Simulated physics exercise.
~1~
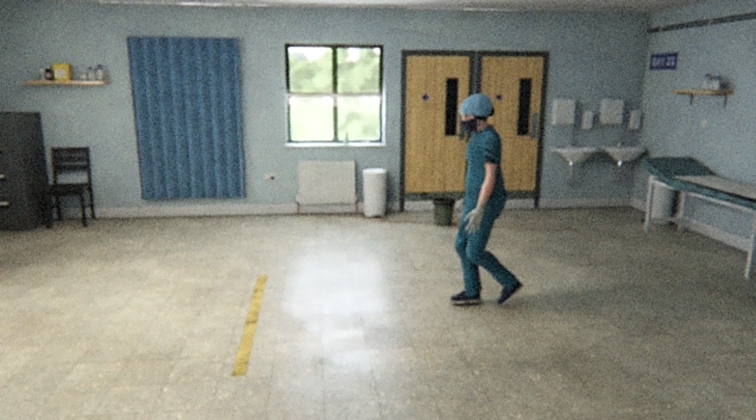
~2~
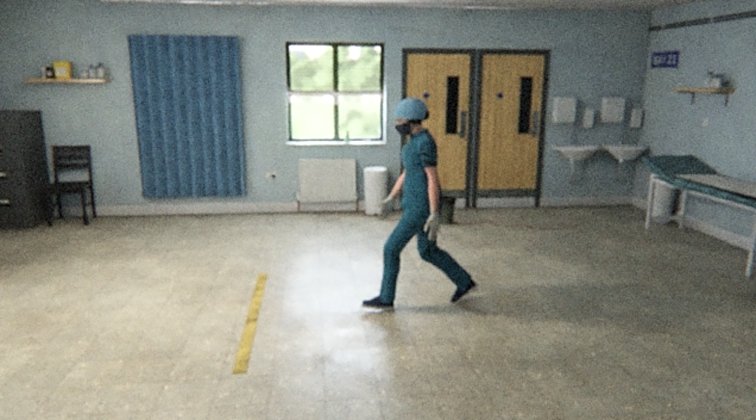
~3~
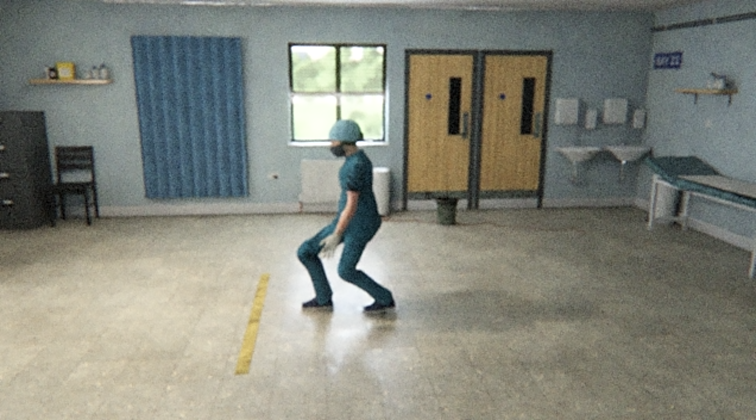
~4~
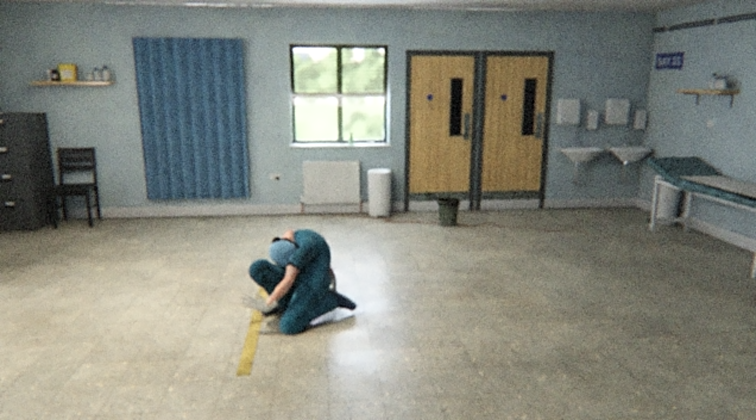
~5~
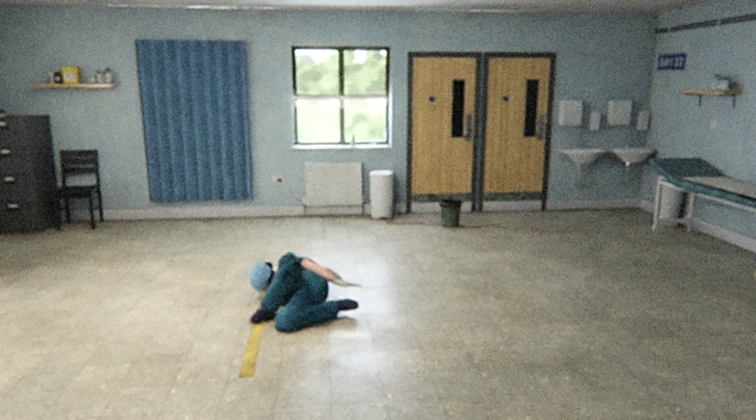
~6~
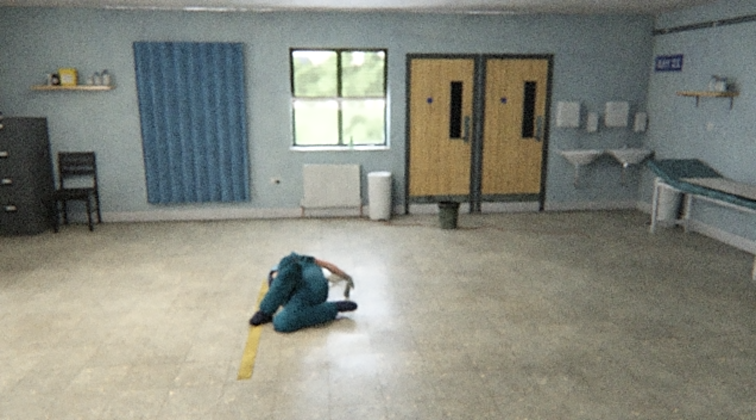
Person in teal scrubs walking left across a clinic room, buckling at the knees and crumpling into a heap beside a yellow floor strip.
